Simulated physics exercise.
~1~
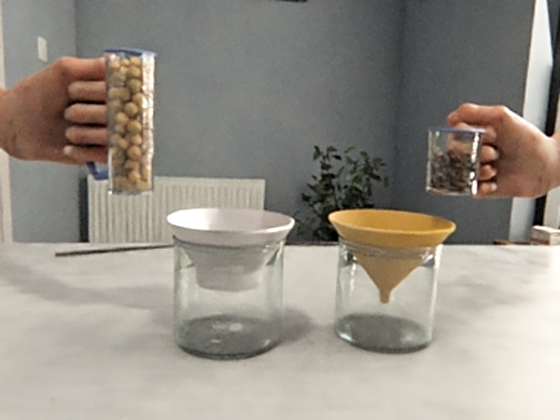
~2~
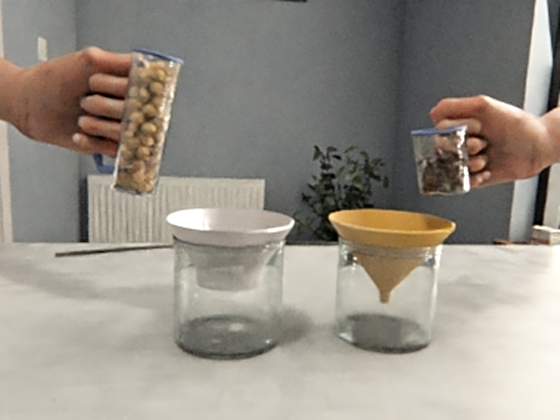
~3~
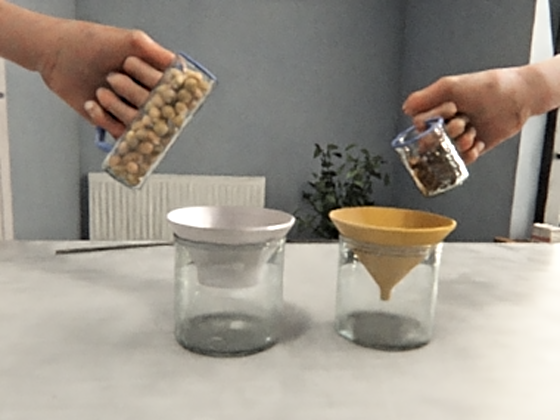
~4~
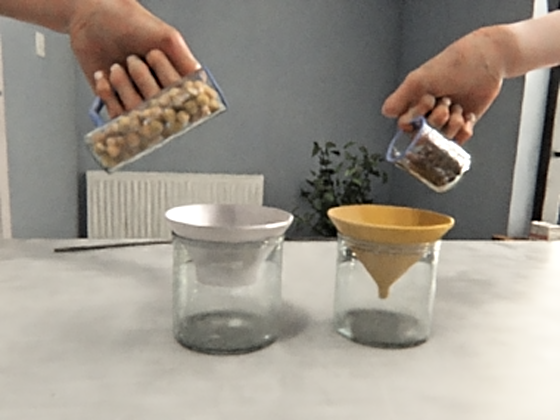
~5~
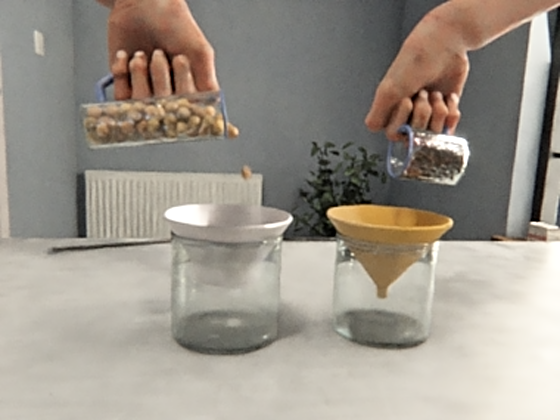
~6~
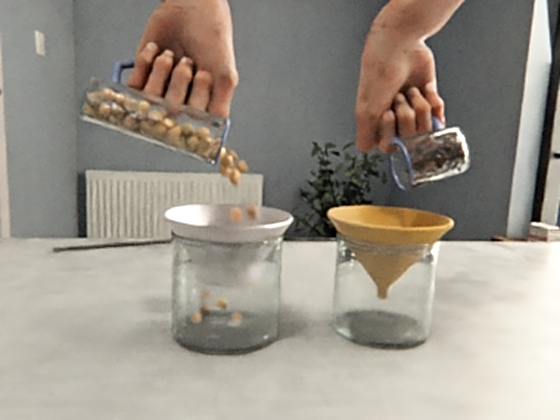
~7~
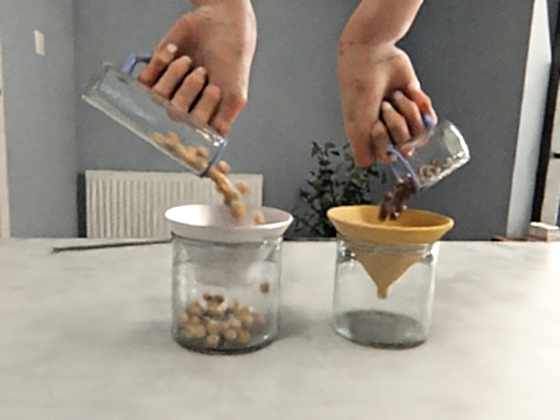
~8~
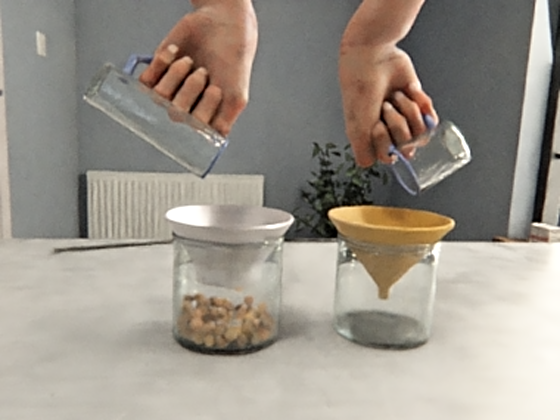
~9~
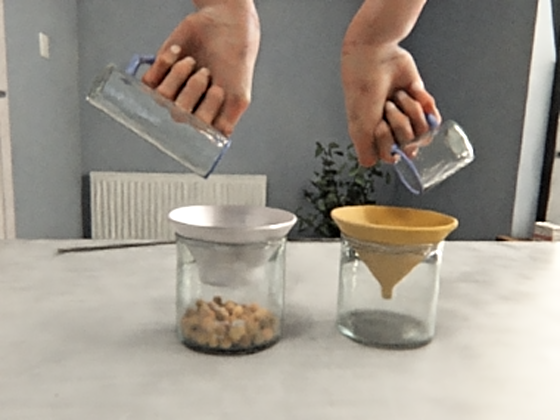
Two hands hold clear cups above a pale table, seen from the front in a blue-grey room with a white radiator and a leafy plant behind. The left cup is full of round, tan pieces, the smaller right one holds dark bits, and below stand two glass jars, one with a white funnel, the other with a yellow one. The hands tip the cups inward, and the tan pieces start tumbling first, dropping through the white funnel. The dark bits then pour into the yellow funnel. Finally both cups are empty, the tan pieces lie heaped in the left jar, and the right jar stays empty, its dark bits held up in the funnel.
